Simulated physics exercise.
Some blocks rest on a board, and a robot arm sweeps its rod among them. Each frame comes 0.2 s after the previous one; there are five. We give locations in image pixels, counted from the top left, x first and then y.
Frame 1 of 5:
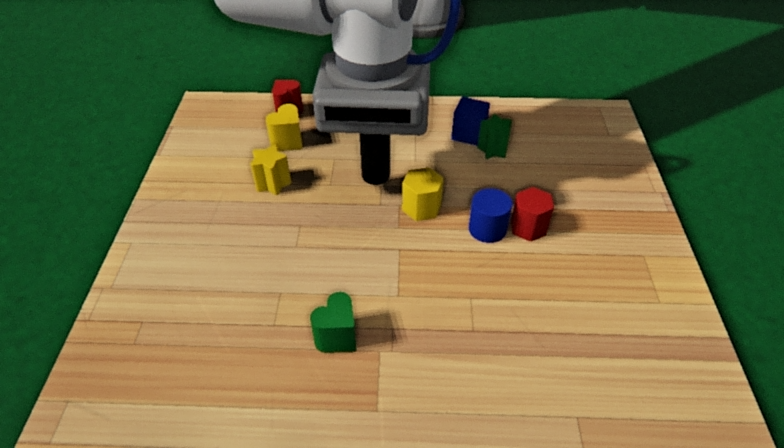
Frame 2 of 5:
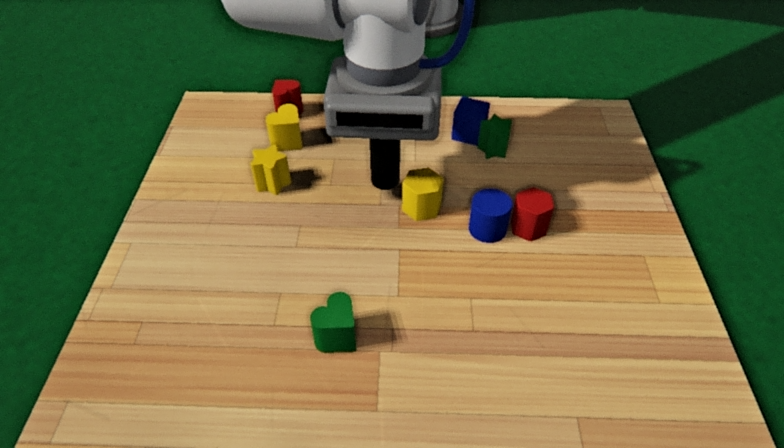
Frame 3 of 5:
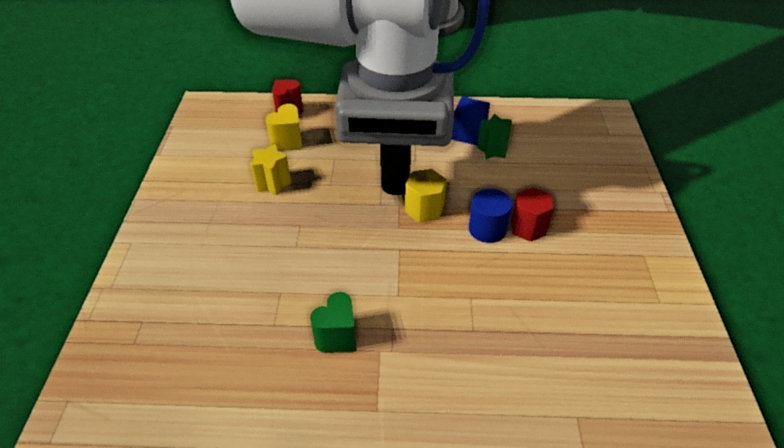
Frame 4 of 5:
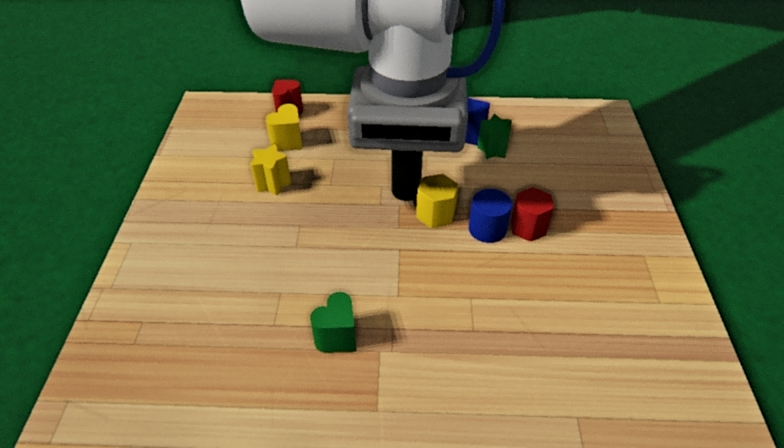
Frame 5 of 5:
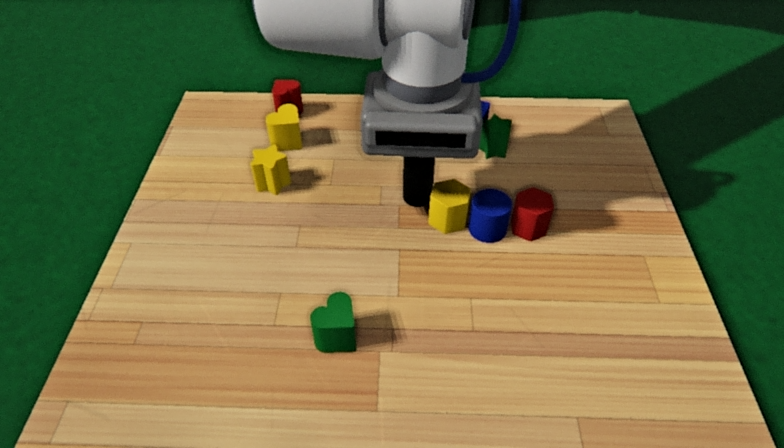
Robot arm sweeping its black rod rightward across a wooden board, nudging a yellow hexagonal block toward a blue round block.
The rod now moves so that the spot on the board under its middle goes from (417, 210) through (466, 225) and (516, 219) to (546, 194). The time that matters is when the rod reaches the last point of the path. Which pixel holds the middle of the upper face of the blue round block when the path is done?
So, by the moment the path ends, you'll find the top centre of the blue round block at (566, 238).
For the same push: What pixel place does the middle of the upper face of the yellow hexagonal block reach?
I'd guess (526, 221).
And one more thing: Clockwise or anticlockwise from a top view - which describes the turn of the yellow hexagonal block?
Looking down: Clockwise.
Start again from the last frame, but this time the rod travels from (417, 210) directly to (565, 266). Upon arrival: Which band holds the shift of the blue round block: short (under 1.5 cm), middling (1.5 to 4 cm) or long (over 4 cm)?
It goes beyond 4 cm.
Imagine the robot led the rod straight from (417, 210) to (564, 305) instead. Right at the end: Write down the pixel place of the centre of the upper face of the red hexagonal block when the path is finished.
Its top centre lands on (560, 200).
The first path, step by step. One third of the way, rod at (469, 213); yellow hexagonal block at (501, 213), turned 30° clockwise; blue round block at (542, 226); red hexagonal block at (556, 202), turned 55° anticlockwise.
Two thirds of the way, rod at (519, 207); yellow hexagonal block at (526, 221), turned 65° clockwise; blue round block at (566, 238); red hexagonal block at (556, 202), turned 55° anticlockwise.
At the end, rod at (549, 182); yellow hexagonal block at (526, 221), turned 65° clockwise; blue round block at (566, 238); green star unmoved; red hexagonal block at (562, 199), turned 20° anticlockwise.
